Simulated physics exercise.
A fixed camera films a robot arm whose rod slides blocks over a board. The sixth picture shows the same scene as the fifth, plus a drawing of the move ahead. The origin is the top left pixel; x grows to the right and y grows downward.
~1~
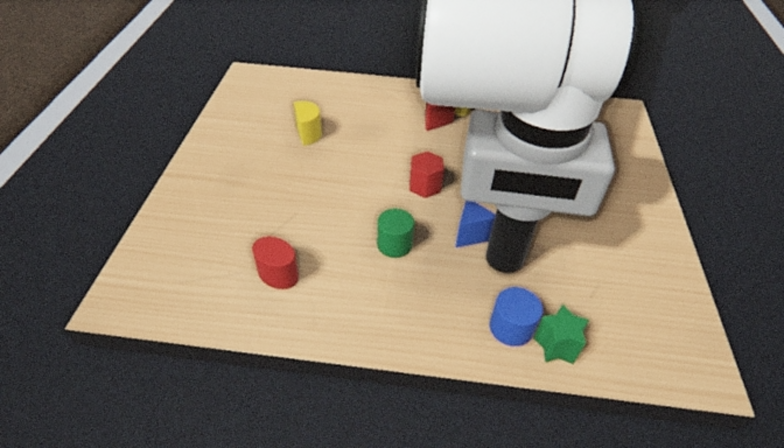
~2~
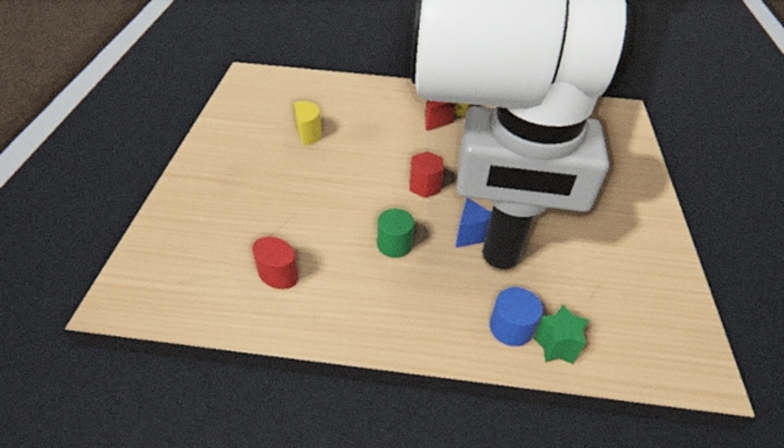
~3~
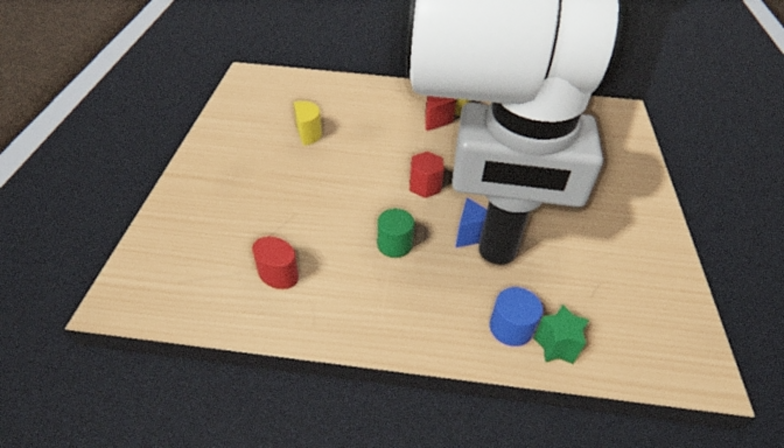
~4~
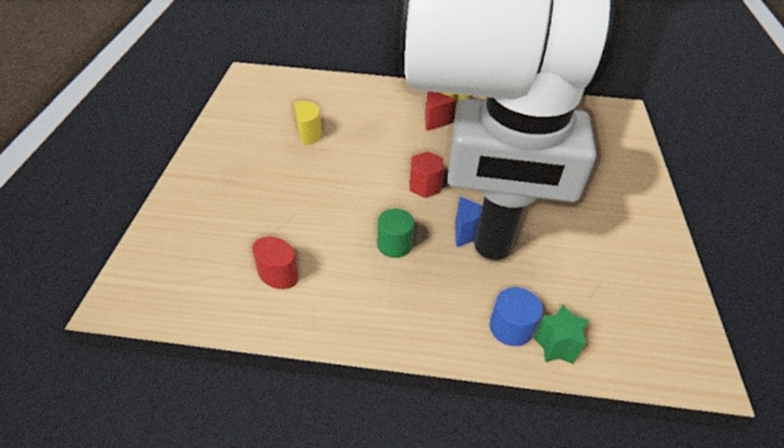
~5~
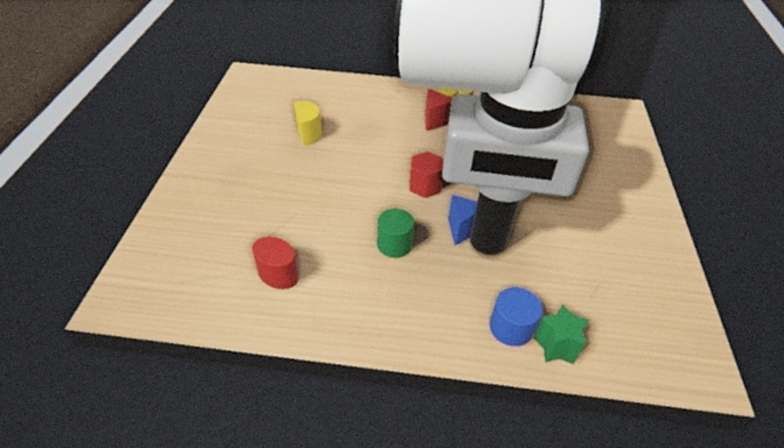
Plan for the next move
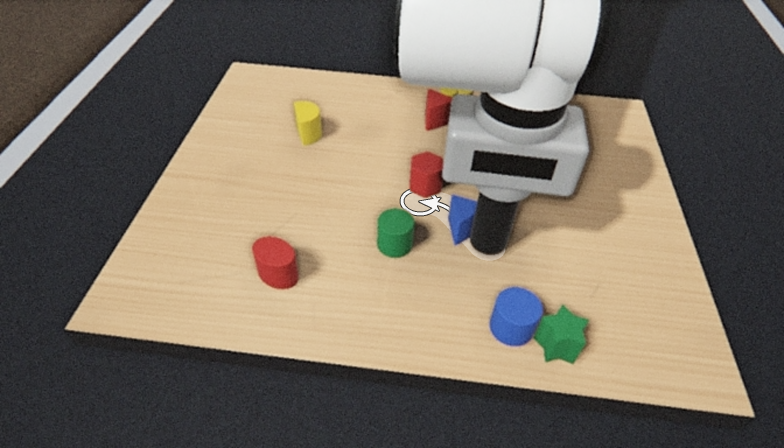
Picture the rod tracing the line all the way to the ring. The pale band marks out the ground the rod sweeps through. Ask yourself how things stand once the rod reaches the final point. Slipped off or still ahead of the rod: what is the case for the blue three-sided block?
I expect it to be in front.
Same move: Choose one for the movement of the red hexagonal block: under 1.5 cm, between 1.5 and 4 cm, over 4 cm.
Its displacement is between 1.5 and 4 cm.
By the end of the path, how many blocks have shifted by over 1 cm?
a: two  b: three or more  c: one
My pick is a.
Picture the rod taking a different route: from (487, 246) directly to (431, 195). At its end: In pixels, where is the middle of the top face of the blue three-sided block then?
I expect it at (404, 169).
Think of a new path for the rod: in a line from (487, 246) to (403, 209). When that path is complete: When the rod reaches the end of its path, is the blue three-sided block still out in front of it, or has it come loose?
It is still there in front.
The line goes from (487, 246) by way of (467, 226) and (447, 208) to (419, 202).
The first path, step by step. One third of the way, rod at (468, 221); blue three-sided block at (444, 190), turned 30° anticlockwise.
Two thirds of the way, rod at (448, 203); red hexagonal block at (424, 159), turned 20° clockwise; blue three-sided block at (421, 178), turned 30° anticlockwise.
At the end, rod at (420, 197); green circle unmoved; red hexagonal block at (418, 154), turned 35° clockwise; blue three-sided block at (393, 169), turned 15° anticlockwise.
